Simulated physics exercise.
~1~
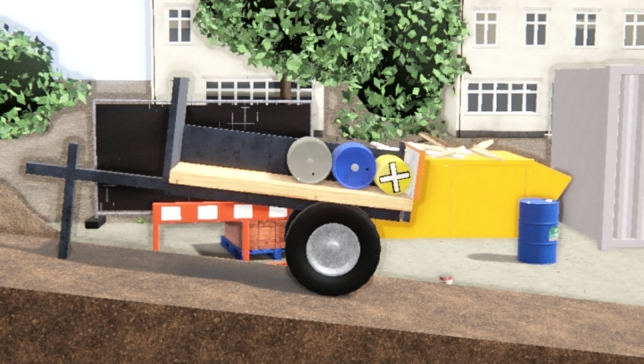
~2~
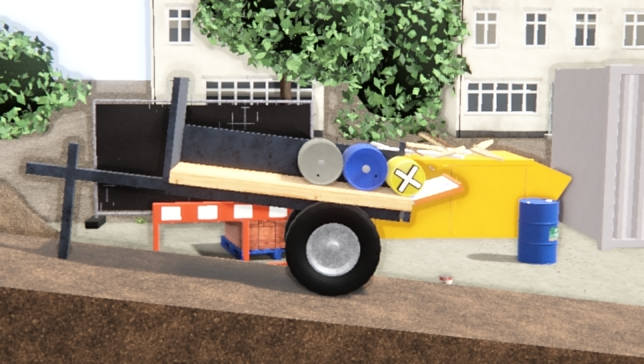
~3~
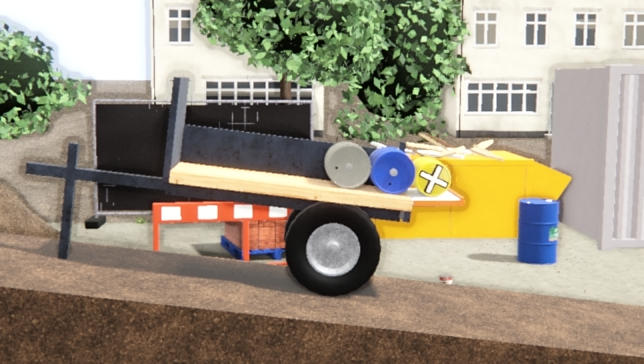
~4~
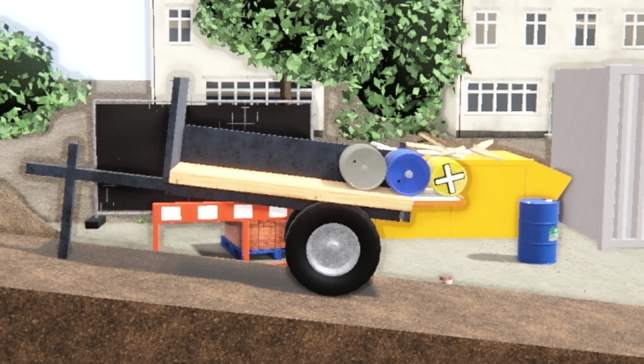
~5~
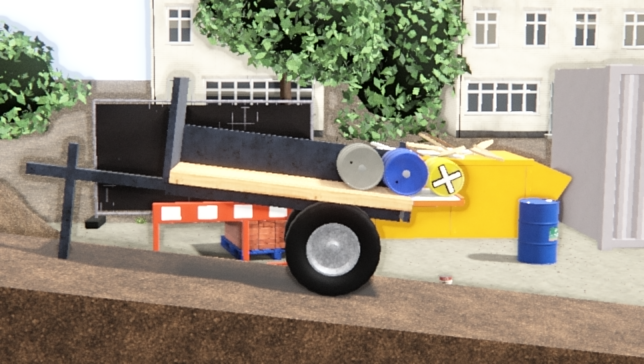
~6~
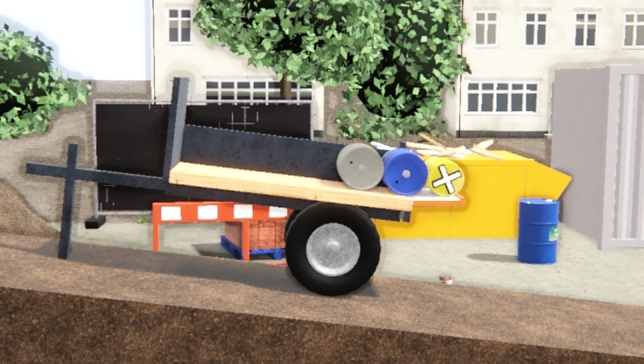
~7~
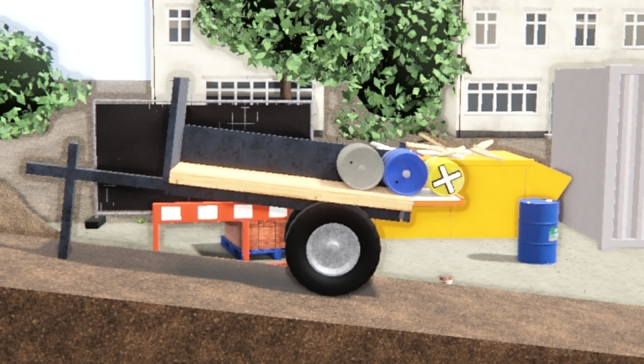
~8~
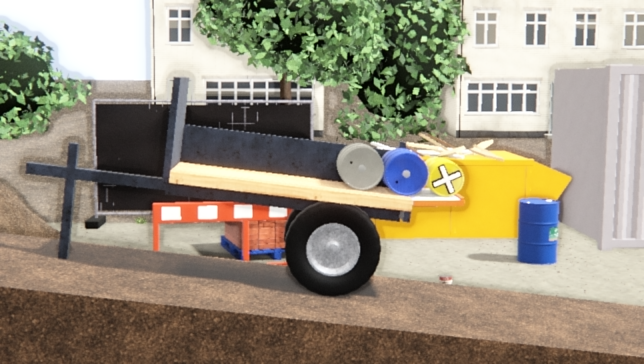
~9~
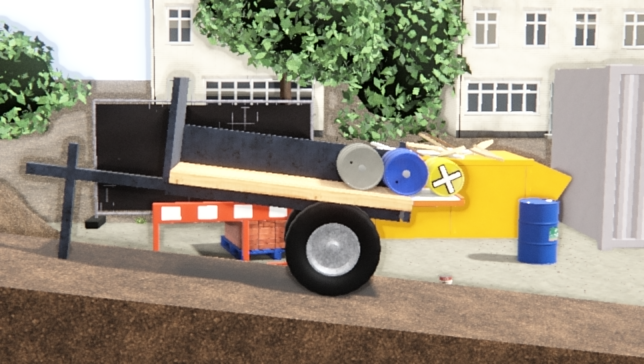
Three barrels roll right as the trailer's tailgate drops, then stop, the yellow on the gate.
